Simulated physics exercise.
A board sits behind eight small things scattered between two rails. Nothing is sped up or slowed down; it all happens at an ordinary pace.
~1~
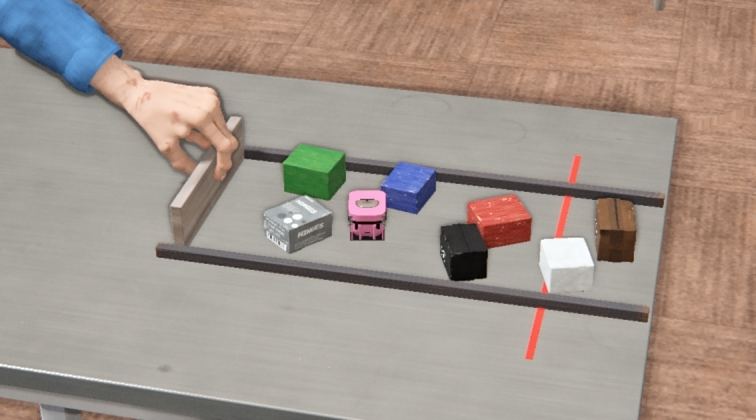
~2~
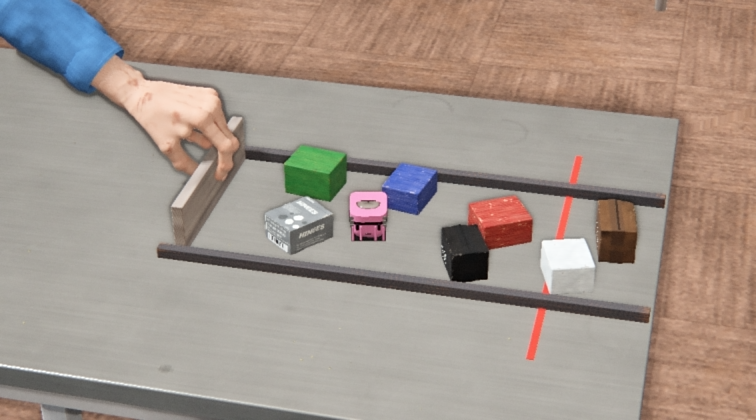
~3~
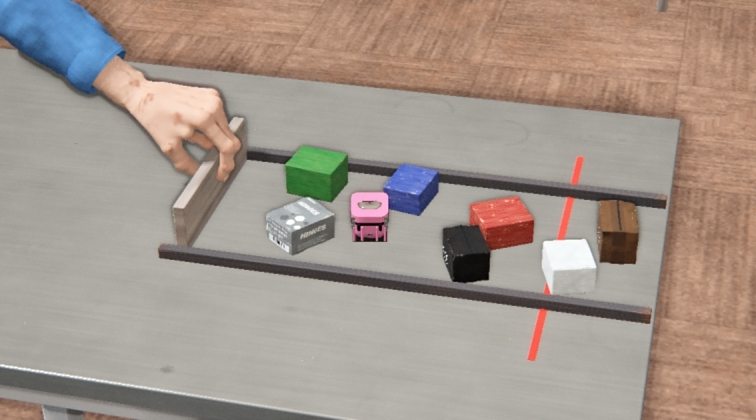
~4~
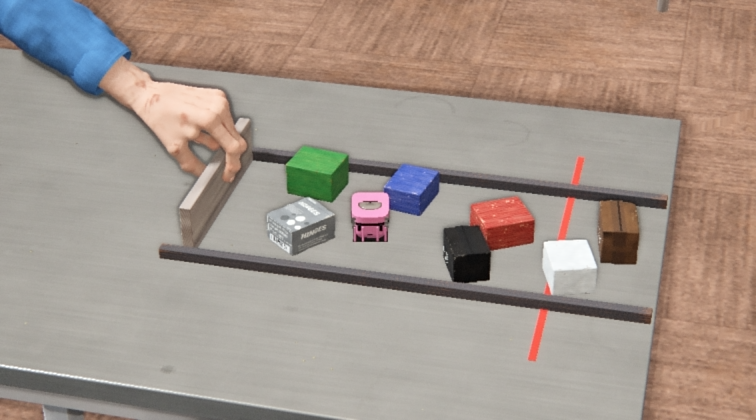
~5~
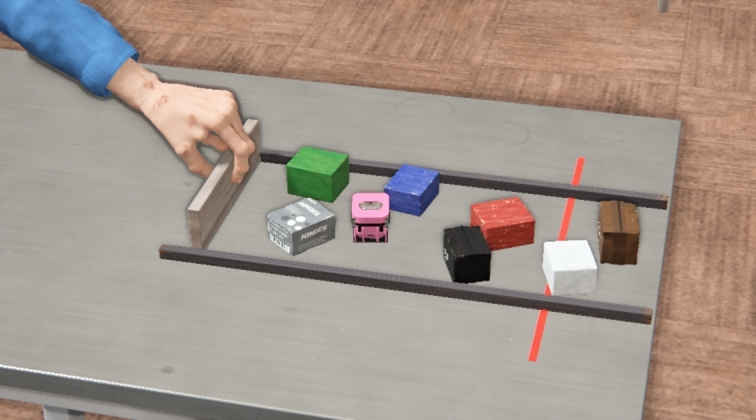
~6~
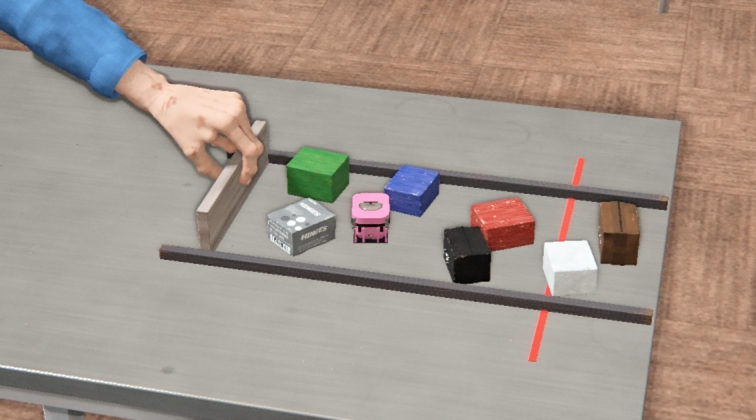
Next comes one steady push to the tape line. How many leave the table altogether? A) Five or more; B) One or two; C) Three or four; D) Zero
B, one or two.
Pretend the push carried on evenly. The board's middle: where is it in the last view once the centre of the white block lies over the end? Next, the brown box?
The middle is at (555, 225) when it's the white block, and at (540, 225) when it's the brown box.
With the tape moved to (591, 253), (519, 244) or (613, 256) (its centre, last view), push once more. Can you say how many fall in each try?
Try 1: 3; try 2: 0; try 3: 5.
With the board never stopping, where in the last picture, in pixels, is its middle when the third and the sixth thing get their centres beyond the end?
At roughly (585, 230), then roughly (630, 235).
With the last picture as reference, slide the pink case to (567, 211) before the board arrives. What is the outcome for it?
Result: It comes off.
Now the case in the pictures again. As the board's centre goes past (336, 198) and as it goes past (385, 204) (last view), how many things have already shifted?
4 at one spot and 4 at the other.
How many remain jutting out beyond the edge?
You'd get 1.
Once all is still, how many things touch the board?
The count in contact is 3.
Soon after, none off yet; brown box at rest near (619, 233); white block at rest near (570, 268); red block at rest near (502, 225).
After that, none off yet; brown box at rest near (619, 233); white block at rest near (570, 268); red block displaced a little near (525, 234).
In the end, the number that fall off is one or two; gone, brown box.
